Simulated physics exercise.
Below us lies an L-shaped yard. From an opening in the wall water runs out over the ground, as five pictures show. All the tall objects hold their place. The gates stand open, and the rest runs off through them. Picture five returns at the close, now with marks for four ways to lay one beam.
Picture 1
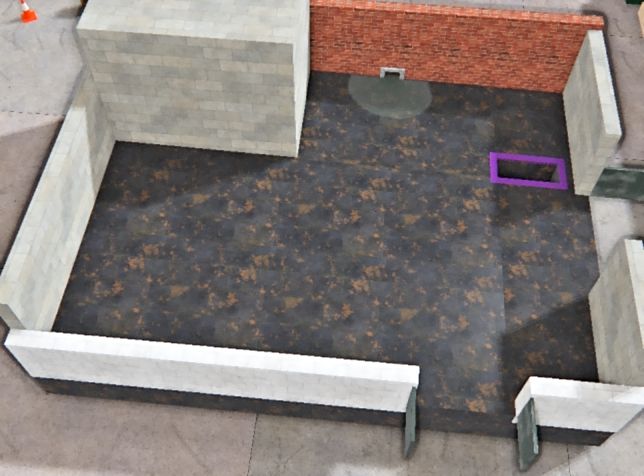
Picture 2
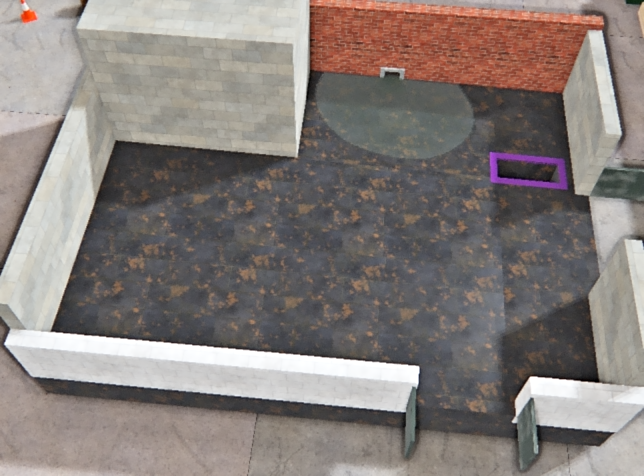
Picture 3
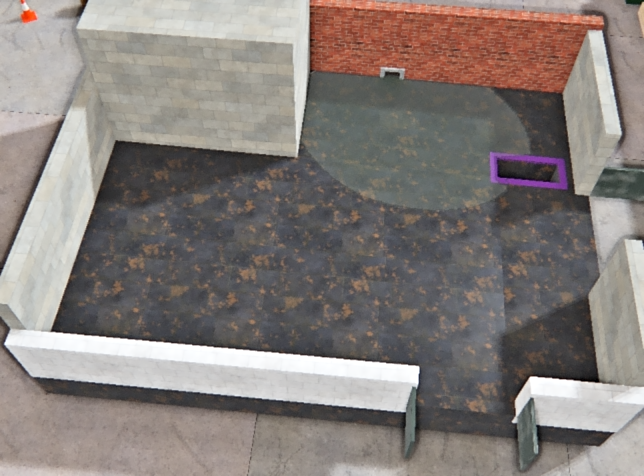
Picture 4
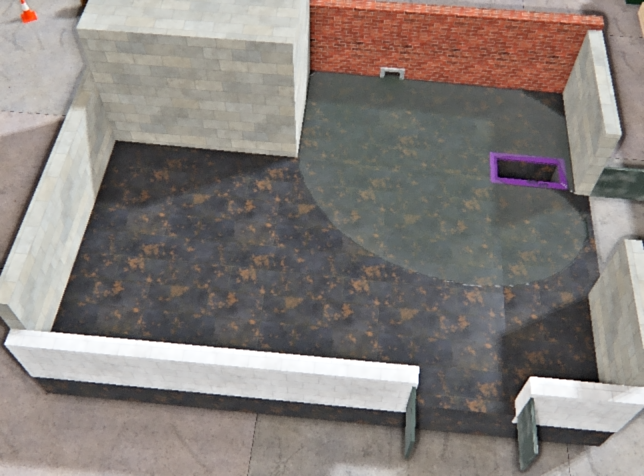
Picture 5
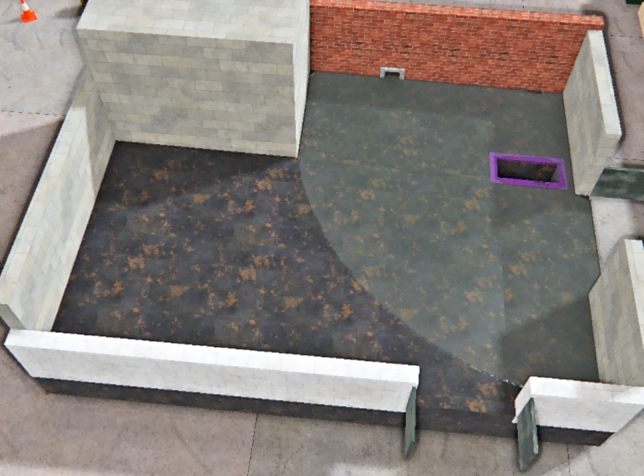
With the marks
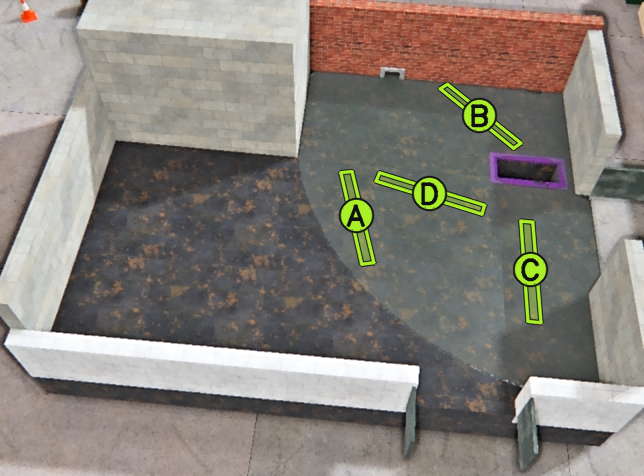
A walled yard lies still as greyish water spreads from the brick wall past a purple-edged gully.
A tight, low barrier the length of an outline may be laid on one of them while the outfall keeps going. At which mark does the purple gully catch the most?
Take D.
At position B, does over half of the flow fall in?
No.
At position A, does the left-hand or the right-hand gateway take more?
The right one.
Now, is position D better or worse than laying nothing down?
Better.
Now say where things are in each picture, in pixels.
The first picture shows outfall at (392, 74); purple gully at (528, 171); open gate at (463, 395); open gate at (582, 242); front seen at (386, 114), 3 % of the ground wet; purple gully still dry.
The second picture shows front seen at (454, 145), 11 % of the ground wet; purple gully still dry.
The third picture shows front seen at (489, 195), 23 % of the ground wet; purple gully taking water.
The fourth picture shows front seen at (551, 269), 39 % of the ground wet; purple gully taking water.
The fifth picture shows front seen at (572, 359), 53 % of the ground wet; purple gully taking water.
On the marked copy, A from (346, 172) to (367, 263); B from (443, 86) to (517, 145); C from (534, 322) to (526, 221); D from (377, 176) to (483, 209).
For position A, about 29 % of the stream goes into the purple gully, about 71 % out by the gates.
For position B, about 29 % of the stream goes into the purple gully, about 71 % out by the gates.
For position C, about 29 % of the stream goes into the purple gully, about 71 % out by the gates.
For position D, about 43 % of the stream goes into the purple gully, about 57 % out by the gates.
